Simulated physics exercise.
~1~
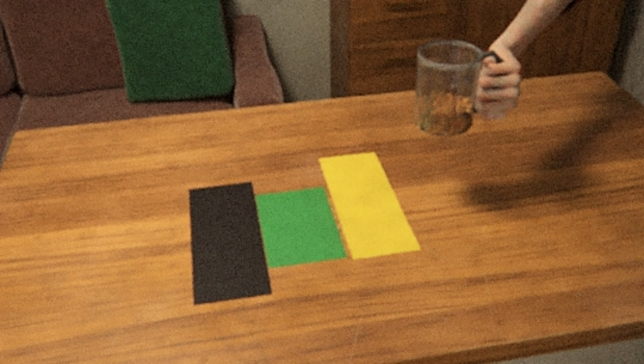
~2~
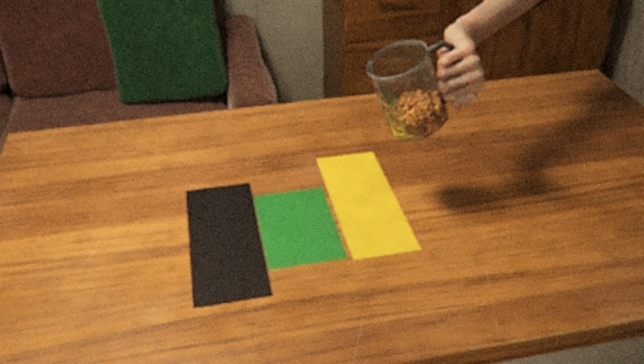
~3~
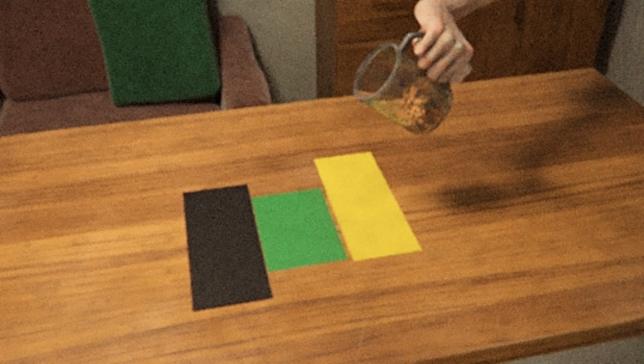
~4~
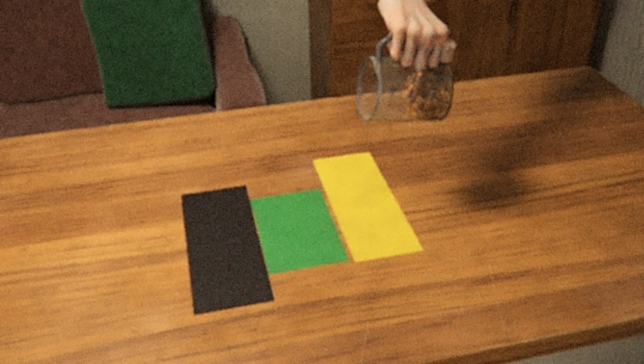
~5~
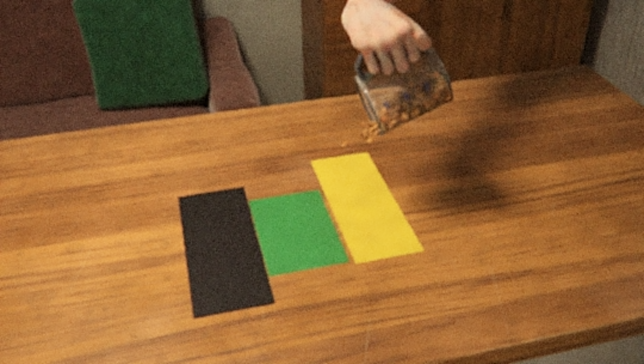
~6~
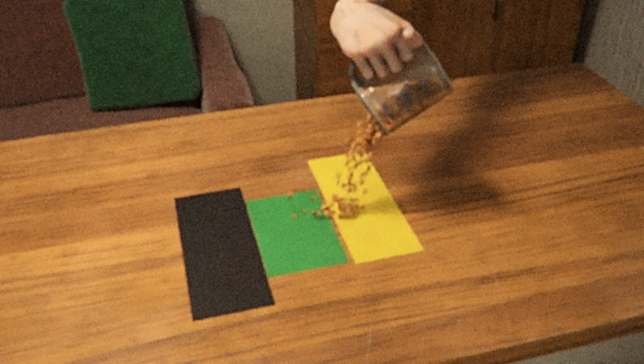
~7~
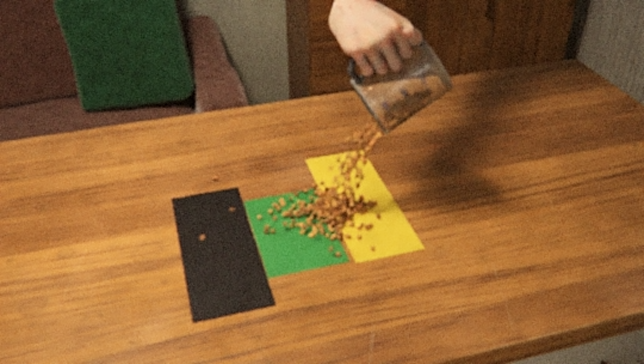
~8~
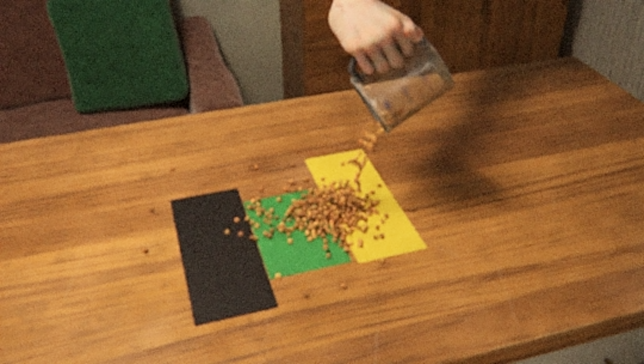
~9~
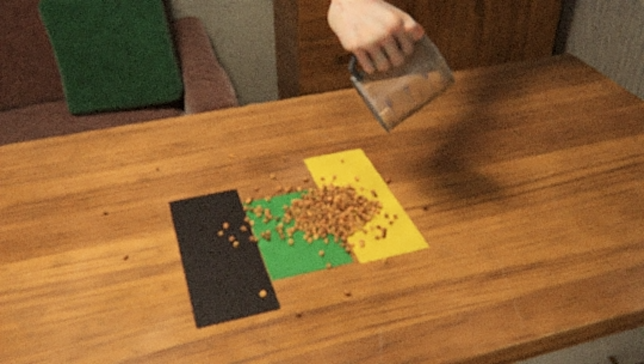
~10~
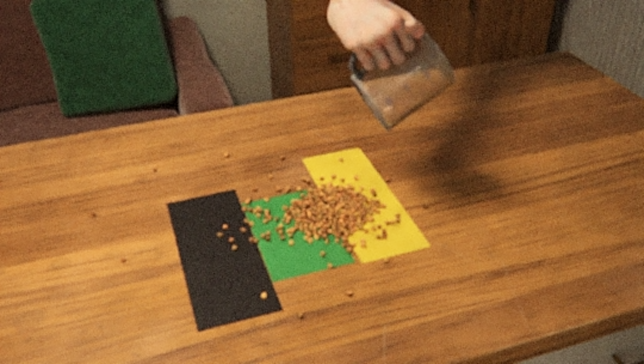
A hand holds a clear glass jug of roasted chickpeas above a wooden table, seen from above at an angle, with a reddish sofa and green cushion behind. Black, green and yellow mats lie side by side from left to right. The hand moves the jug left while tipping it towards the mats. Chickpeas pour out where the green and yellow mats meet, piling up and scattering leftwards. The jug stays tipped until it empties, leaving most chickpeas across the green and yellow mats, with a few on the black mat and bare wood.
